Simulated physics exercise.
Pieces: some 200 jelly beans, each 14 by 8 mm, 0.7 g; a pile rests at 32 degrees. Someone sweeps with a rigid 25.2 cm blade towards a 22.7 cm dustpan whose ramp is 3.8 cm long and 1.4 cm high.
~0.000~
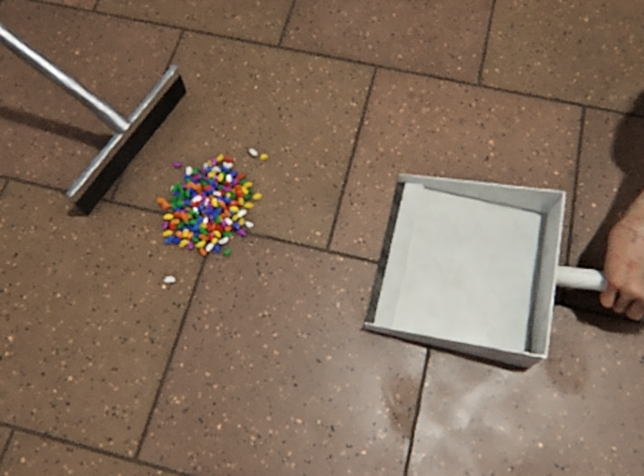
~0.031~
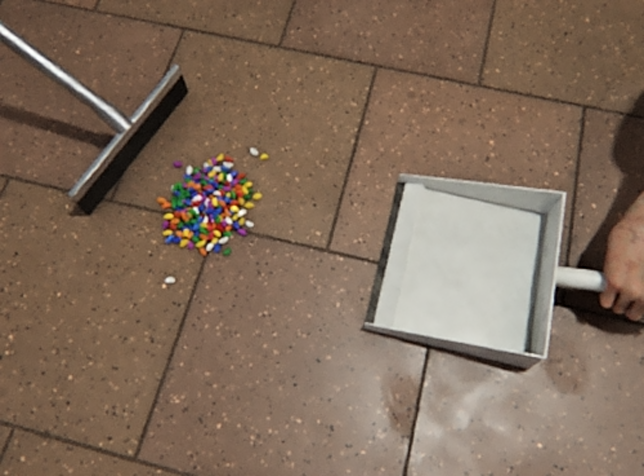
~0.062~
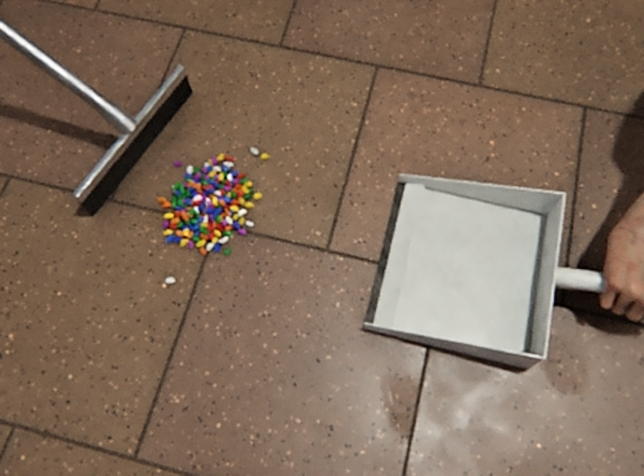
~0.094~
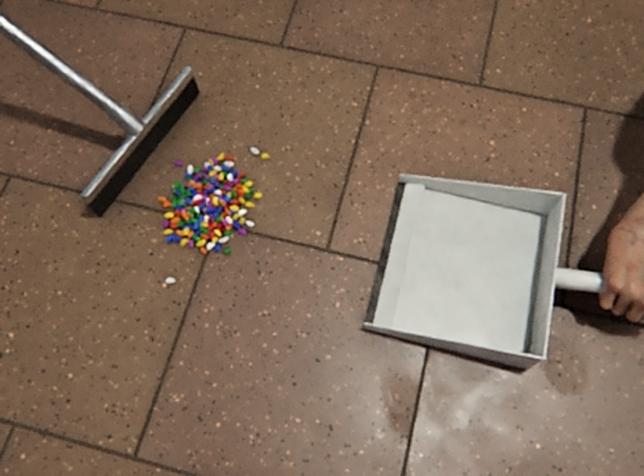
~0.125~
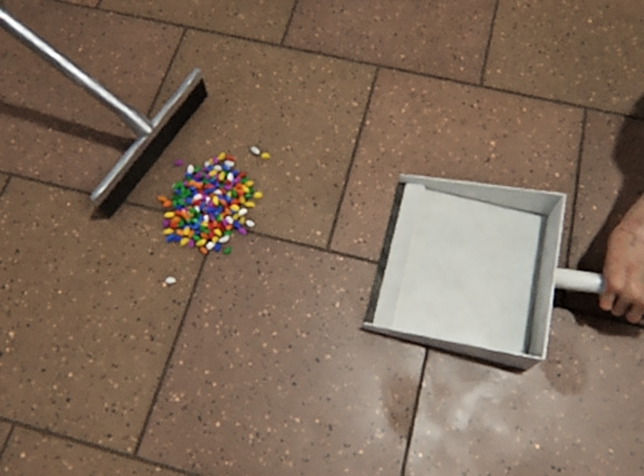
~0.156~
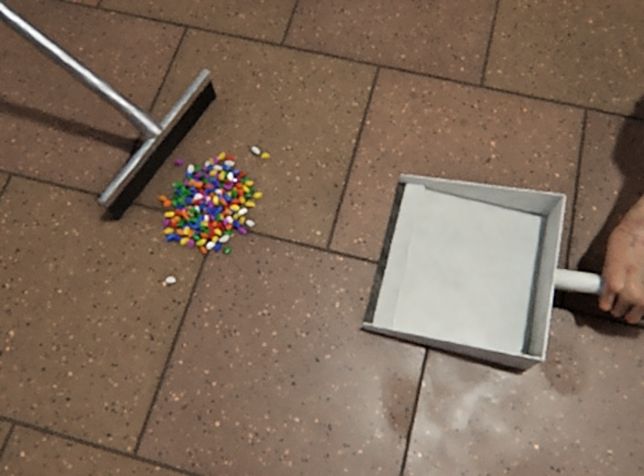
On a brown tiled floor, a broom slides right toward colourful pieces while a hand holds a dustpan.
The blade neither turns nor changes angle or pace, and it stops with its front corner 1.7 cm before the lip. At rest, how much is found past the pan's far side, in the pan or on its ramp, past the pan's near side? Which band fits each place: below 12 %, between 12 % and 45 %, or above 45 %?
Bands: Far side below 12 %; pan below 12 %; near side below 12 %.
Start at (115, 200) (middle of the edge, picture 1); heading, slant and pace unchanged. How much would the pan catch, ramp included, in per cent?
Estimate: ~ 15 %.
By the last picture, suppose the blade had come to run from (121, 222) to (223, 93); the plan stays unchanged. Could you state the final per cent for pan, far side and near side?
Pan 25, far 0, near 25.
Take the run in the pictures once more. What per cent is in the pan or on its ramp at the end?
My estimate is some 5 per cent.
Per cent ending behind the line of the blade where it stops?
Roughly 20 in a hundred.
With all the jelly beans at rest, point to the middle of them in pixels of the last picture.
Resting centre estimate: Around (353, 255).
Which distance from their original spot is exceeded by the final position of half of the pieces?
22 cm, roughly.
Then, at 0.48 s, middle of the blade 21 cm from the lip; 0 % over the lip, far side 0 %, near side 0 %.
Then, at 0.70 s, middle of the blade 11 cm from the lip; 0 % over the lip, far side 0 %, near side 0 %.
Then, at 1.04 s, middle of the blade 5 cm from the lip; 0 % over the lip, far side 0 %, near side 5 %.
At rest (1.8 s), far side 0 %, pan 5 %, near side 5 %, in front of the lip or behind the blade 90 %.
